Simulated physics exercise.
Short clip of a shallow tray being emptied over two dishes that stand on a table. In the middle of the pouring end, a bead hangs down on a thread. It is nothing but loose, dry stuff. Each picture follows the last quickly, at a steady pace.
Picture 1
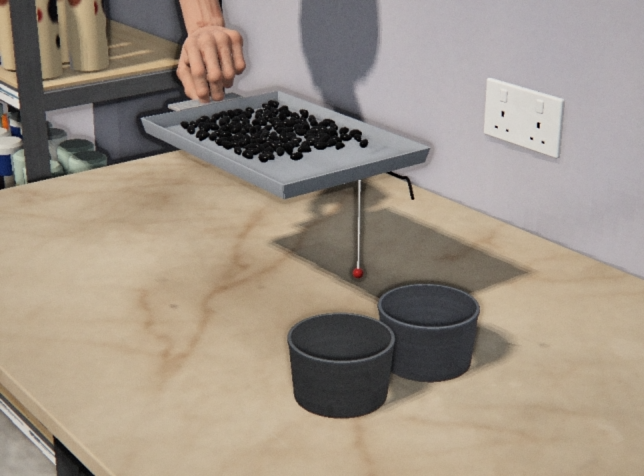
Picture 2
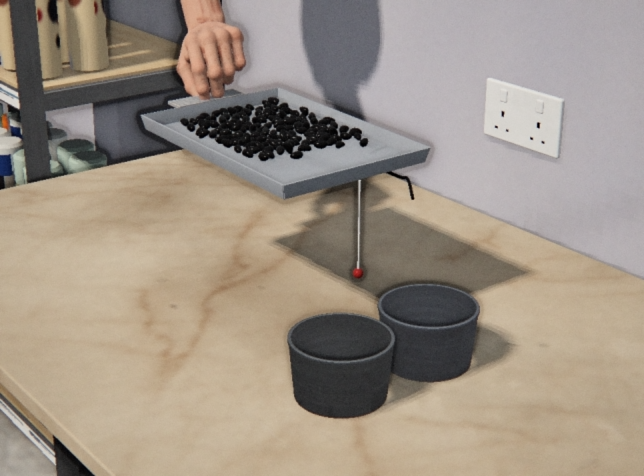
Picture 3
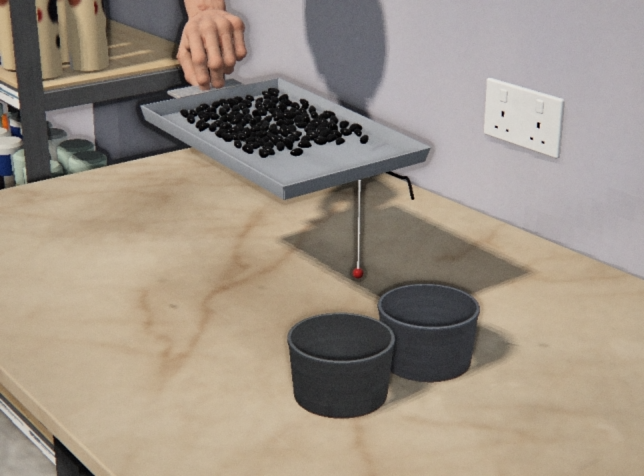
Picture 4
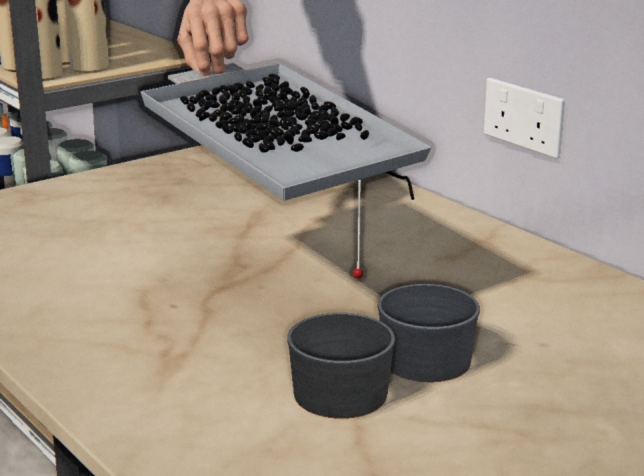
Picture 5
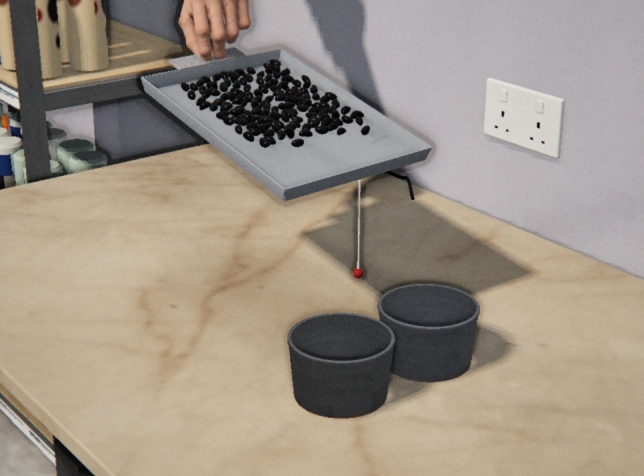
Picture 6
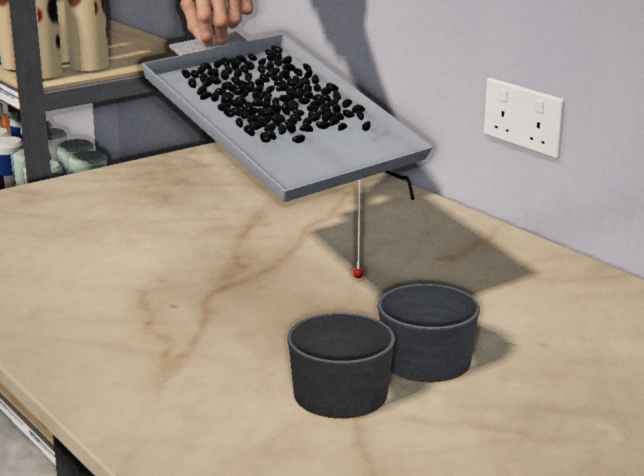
The footage shows a hand raising the back edge of a shallow grey tray of black beans above two dark dishes on a table, so the tray slowly tilts toward its left front corner while a red bead hangs beneath.
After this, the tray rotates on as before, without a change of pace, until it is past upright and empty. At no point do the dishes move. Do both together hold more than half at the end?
The dishes save the greater portion.
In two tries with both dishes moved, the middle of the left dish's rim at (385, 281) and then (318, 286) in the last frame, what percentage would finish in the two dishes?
I'd expect some 20 percent, and then some 0 percent.
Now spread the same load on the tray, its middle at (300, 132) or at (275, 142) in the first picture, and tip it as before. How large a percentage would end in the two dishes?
First case: Around 70 %; second case: Around 70 %.
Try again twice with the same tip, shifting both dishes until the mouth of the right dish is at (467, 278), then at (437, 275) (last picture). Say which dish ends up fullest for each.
In the first try it's the one on the left, and in the second it's the one on the left.
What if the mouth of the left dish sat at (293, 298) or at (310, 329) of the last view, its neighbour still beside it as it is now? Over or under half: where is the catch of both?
Placing 1: A minority of it. Placing 2: A majority of it.
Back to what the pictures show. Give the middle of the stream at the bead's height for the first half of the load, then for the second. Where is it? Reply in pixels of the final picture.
I'd say around (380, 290) at first, then around (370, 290).
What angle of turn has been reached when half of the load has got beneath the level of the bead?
Roughly 110°.
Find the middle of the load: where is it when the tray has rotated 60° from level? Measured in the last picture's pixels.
About (349, 161).
Just after the last frame, tray tipped steeply; the larger part on the tray; just a few in the left dish; just a few in the right dish; just a few outside both; about a tenth in the air.
A moment on, tray tipped past a quarter turn; roughly half on the tray; about a tenth in the left dish; roughly a quarter in the right dish; about a tenth outside both; about a tenth in the air.
Further on, tray tipped past a quarter turn; roughly a quarter in the left dish; roughly half in the right dish; roughly a third outside both.
When it is over, tray tipped past a quarter turn; roughly a quarter in the left dish; roughly half in the right dish; roughly a third outside both.
